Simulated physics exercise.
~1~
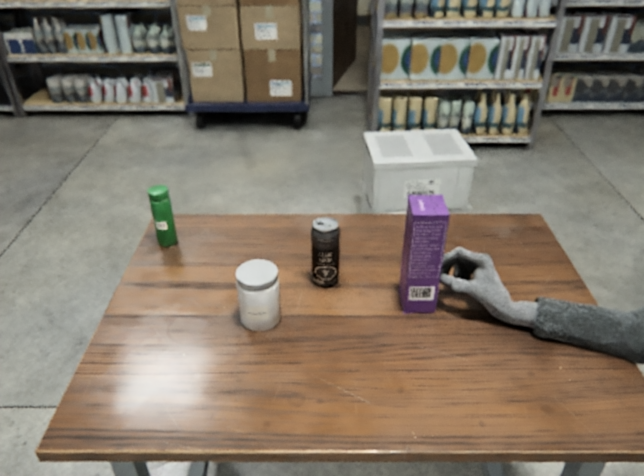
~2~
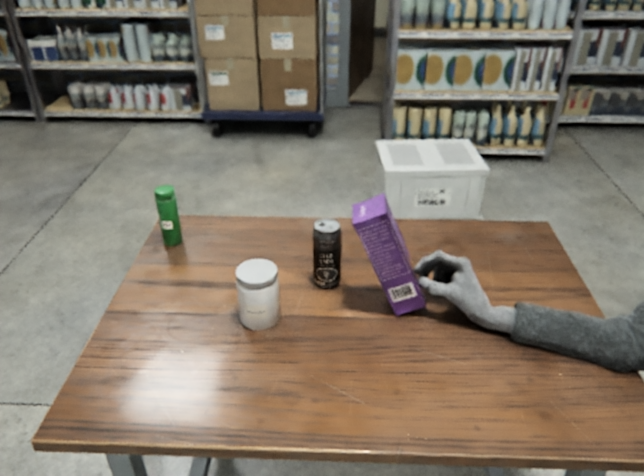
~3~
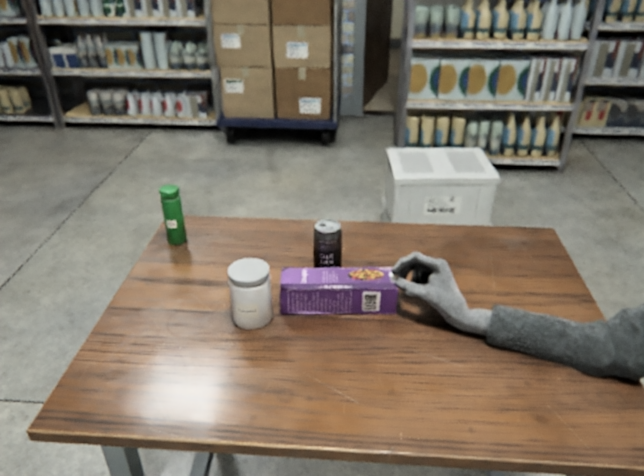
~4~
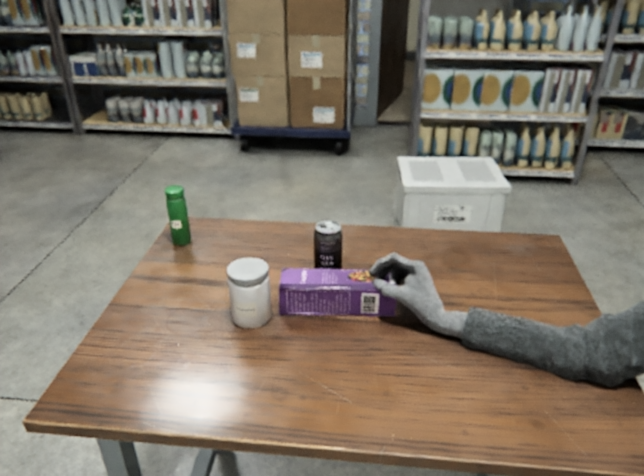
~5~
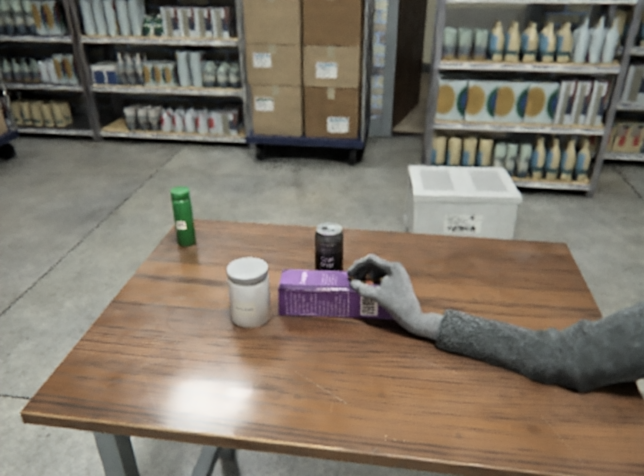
In the video, a gray hand pushes an upright purple carton leftward on a wooden table until it tips over beside a white jar, ending on its side in front of a black can, while the jar, can and green shaker remain standing.
